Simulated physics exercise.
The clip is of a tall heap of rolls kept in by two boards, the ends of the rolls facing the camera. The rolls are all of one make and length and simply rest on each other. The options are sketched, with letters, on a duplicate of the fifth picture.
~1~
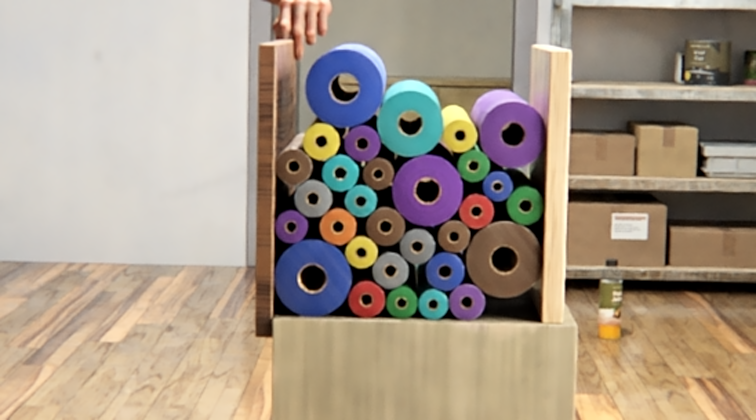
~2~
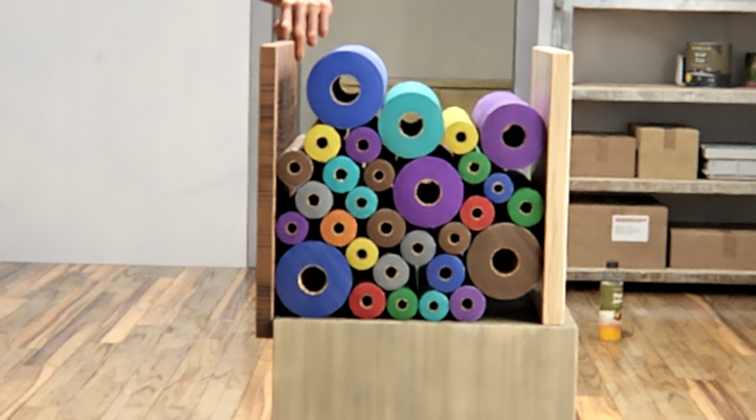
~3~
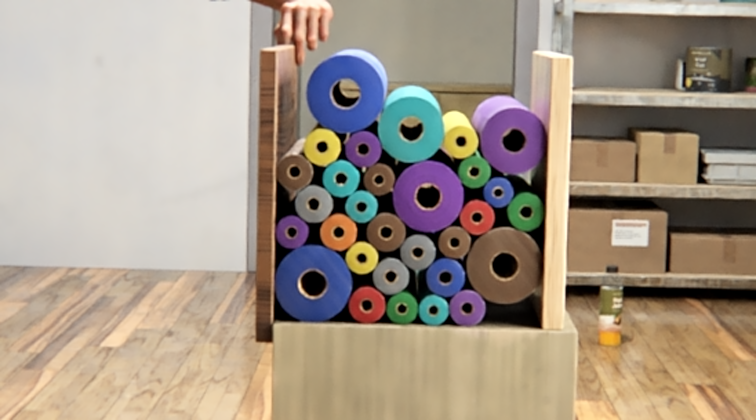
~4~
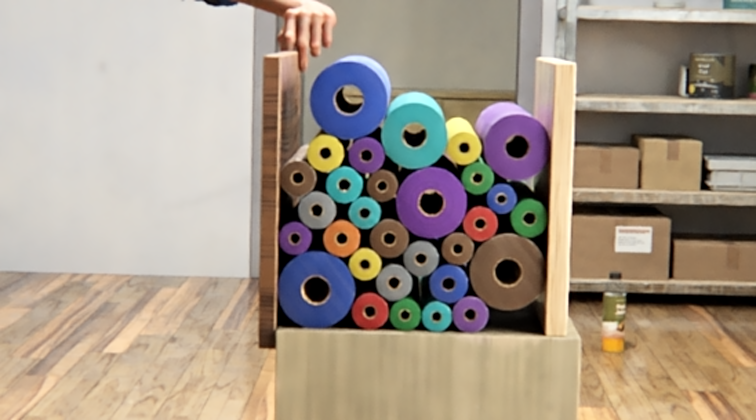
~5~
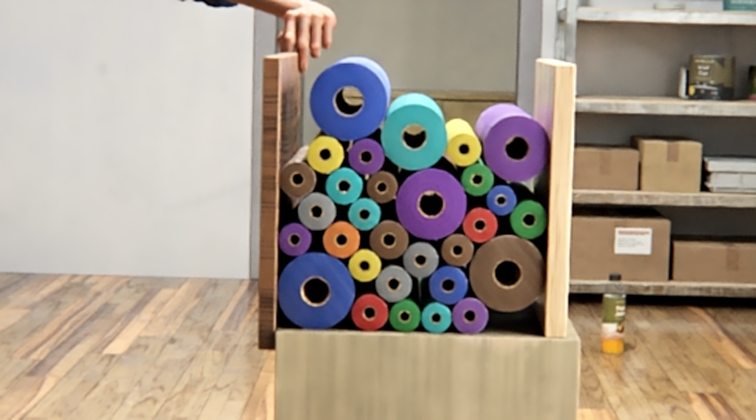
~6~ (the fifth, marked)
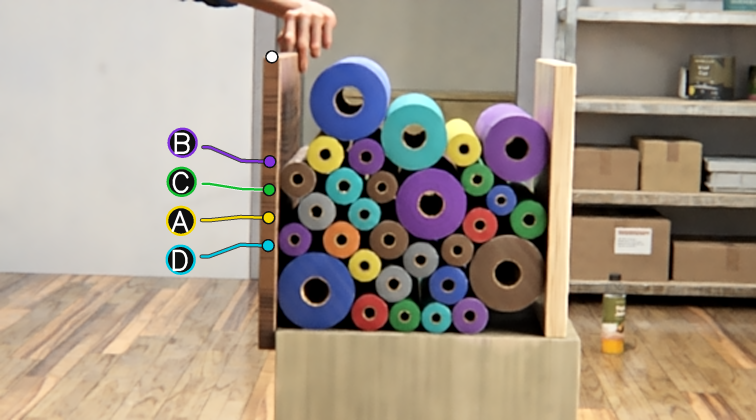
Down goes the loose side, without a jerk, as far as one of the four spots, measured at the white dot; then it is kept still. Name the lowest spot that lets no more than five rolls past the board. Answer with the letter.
The lowest mark that will do is D.
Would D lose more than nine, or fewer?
At D, fewer than nine.
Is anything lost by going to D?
Yes.
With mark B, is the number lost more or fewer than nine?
Fewer than nine.
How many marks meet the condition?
Four of the four.
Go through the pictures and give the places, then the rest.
A blue roll (313, 278); a brown roll (505, 260); a brown roll (454, 237), in the first picture.
A brown roll (454, 238); a purple roll (428, 192), in the second picture.
A turquoise roll (341, 179); a turquoise roll (412, 129), in the third picture.
Side board (282, 188); a blue roll (316, 290), in the fourth picture.
A brown roll (508, 274); a brown roll (457, 251); a purple roll (431, 204), in the fifth picture.
On the marked copy, A at (269, 218); B at (270, 162); C at (270, 190); D at (268, 246); the white dot at (272, 57).
Following D. Soon after the start, top of the board (280, 137).
Later, top of the board (278, 226).
In the end, top of the board (277, 245), three out over the board.
As for the rest, A one out over the board; B none out over the board; C none out over the board.
